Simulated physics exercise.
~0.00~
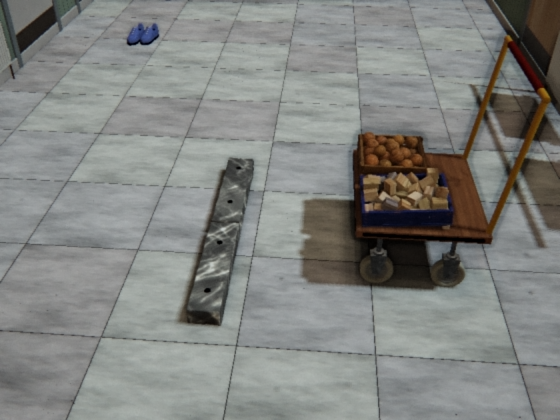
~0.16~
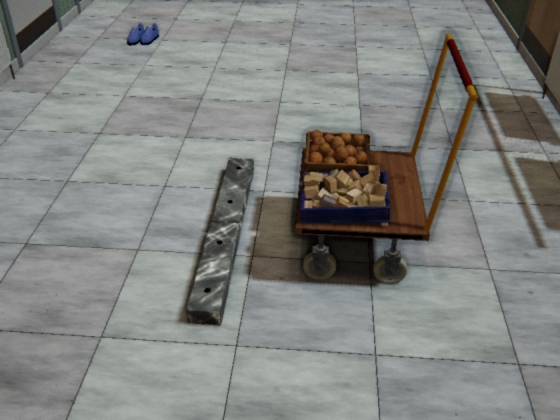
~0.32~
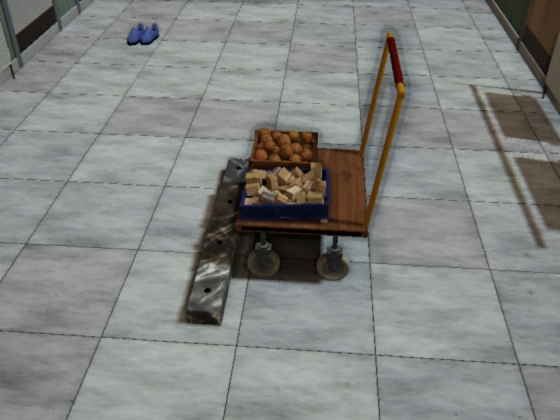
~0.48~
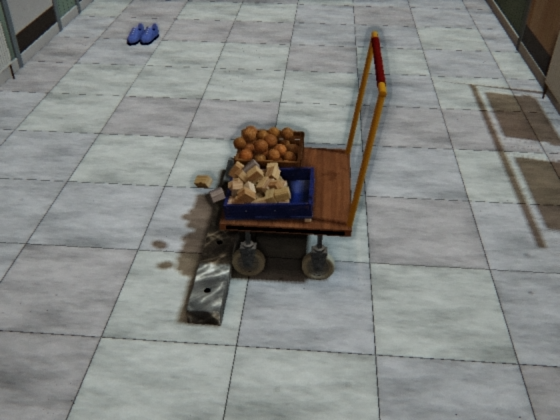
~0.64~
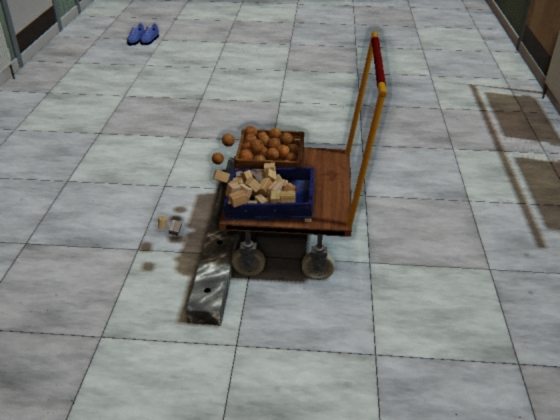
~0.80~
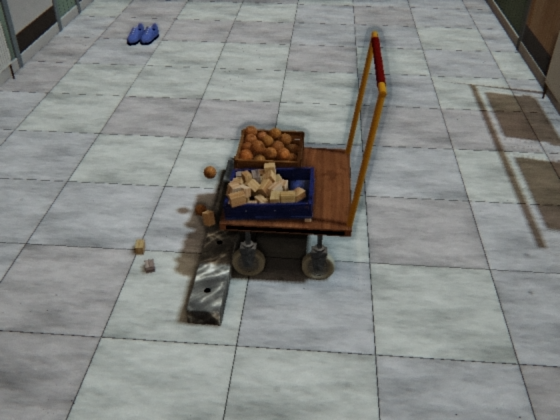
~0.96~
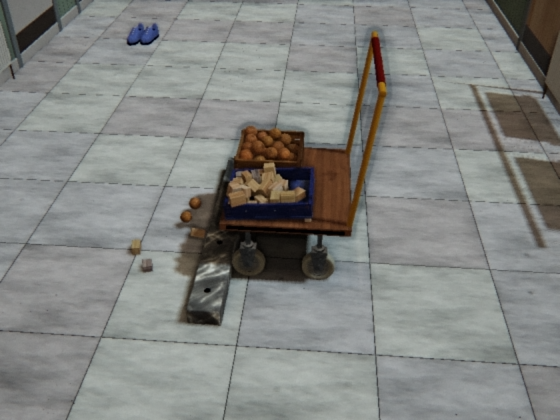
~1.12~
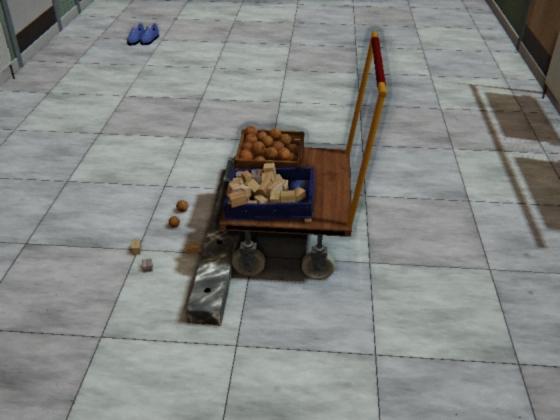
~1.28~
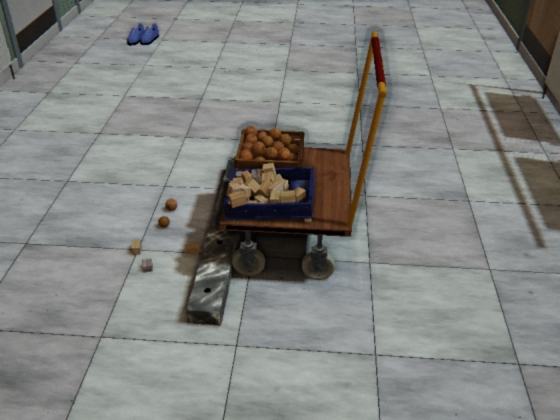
A loaded cart rolls left, stops at a beam, and spills a few pieces ahead.
